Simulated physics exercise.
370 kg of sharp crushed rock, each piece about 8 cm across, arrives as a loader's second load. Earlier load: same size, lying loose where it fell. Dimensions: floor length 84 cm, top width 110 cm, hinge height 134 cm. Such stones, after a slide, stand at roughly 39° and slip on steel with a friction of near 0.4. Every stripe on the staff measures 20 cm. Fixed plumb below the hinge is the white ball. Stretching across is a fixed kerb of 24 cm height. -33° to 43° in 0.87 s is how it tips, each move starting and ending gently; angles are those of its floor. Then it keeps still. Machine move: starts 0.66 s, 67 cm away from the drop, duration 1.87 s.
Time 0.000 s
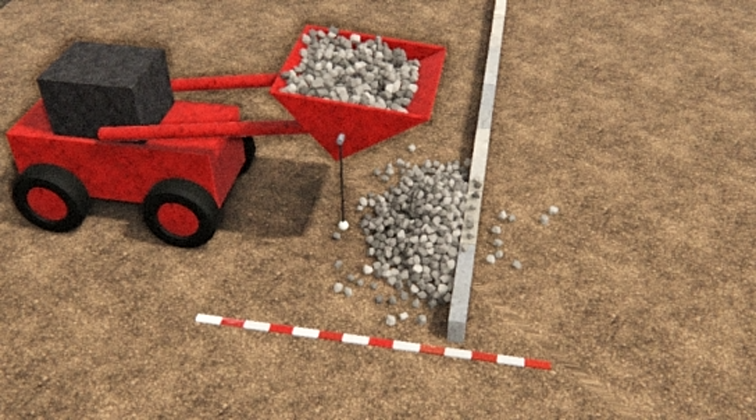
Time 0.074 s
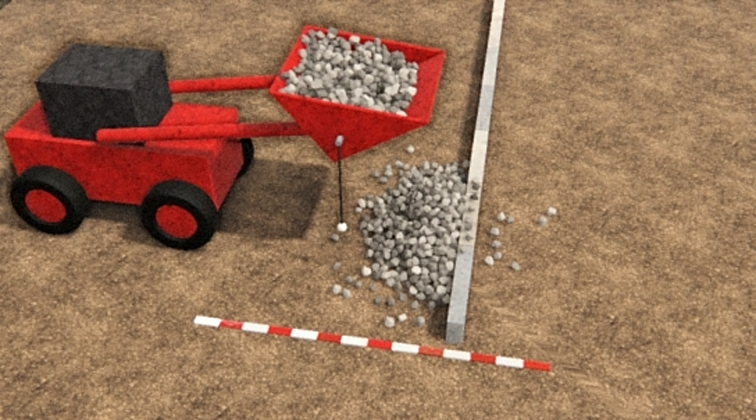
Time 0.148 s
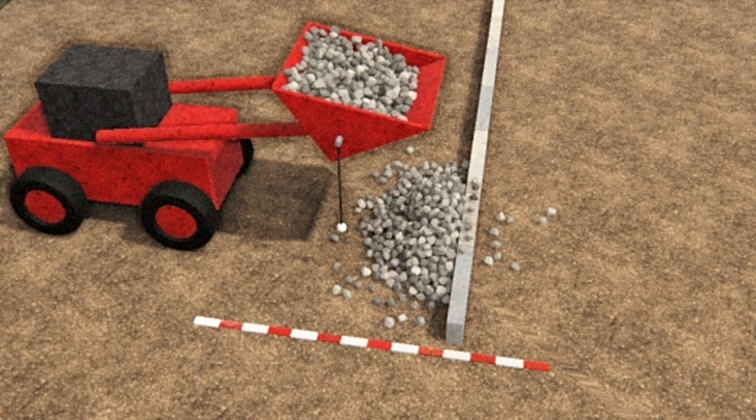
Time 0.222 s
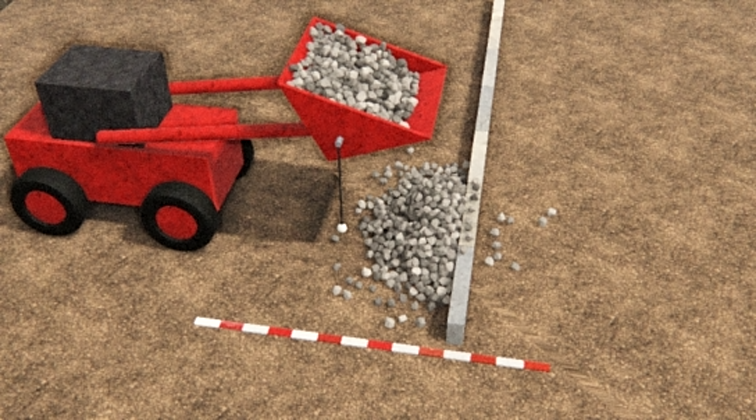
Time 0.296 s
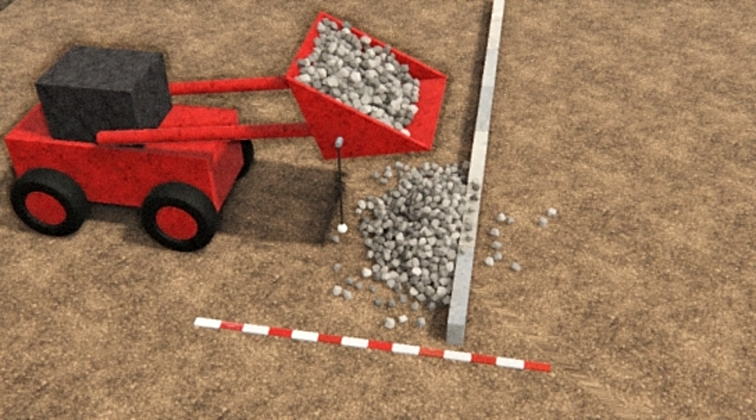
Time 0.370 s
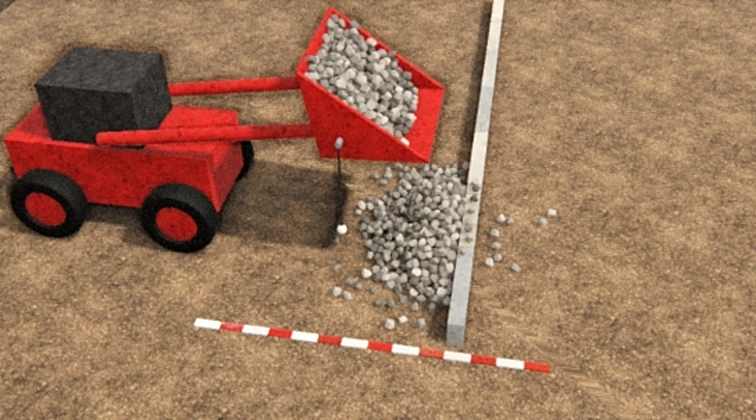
On bare brown ground, a red loader holds a bucket of grey stones above a loose pile lying against a low kerb, beside a red-and-white striped staff, and the bucket steadily tilts forward toward the right, its load shifting slightly.
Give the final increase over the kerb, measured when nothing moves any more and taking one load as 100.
Close to 8 parts in a hundred.
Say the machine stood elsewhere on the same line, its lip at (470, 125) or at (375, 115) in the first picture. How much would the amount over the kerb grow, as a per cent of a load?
I'd expect near 45 per cent first and near 0 per cent next.
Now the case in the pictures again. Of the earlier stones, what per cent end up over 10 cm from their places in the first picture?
Estimate: 5 %, roughly.
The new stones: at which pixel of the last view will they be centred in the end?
They end up centred around (416, 219).
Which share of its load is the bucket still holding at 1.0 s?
Some 60 %, roughly, is held.
After 0.6 s the floor is at 31°; in per cent of one load, 100 in the bucket, 98 on this side of the kerb, 2 over the kerb; the foremost stones are at (514, 235).
After 1.0 s the floor is at 43°; in per cent of one load, 59 in the bucket, 139 on this side of the kerb, 2 over the kerb; the foremost stones are at (514, 235).
After 3.0 s the floor is at 43°; in per cent of one load, 0 in the bucket, 191 on this side of the kerb, 9 over the kerb; the foremost stones are at (580, 241).
After 5.6 s the floor is at 43°; in per cent of one load, 0 in the bucket, 191 on this side of the kerb, 9 over the kerb; the foremost stones are at (580, 241). Net gain over the kerb, 8.
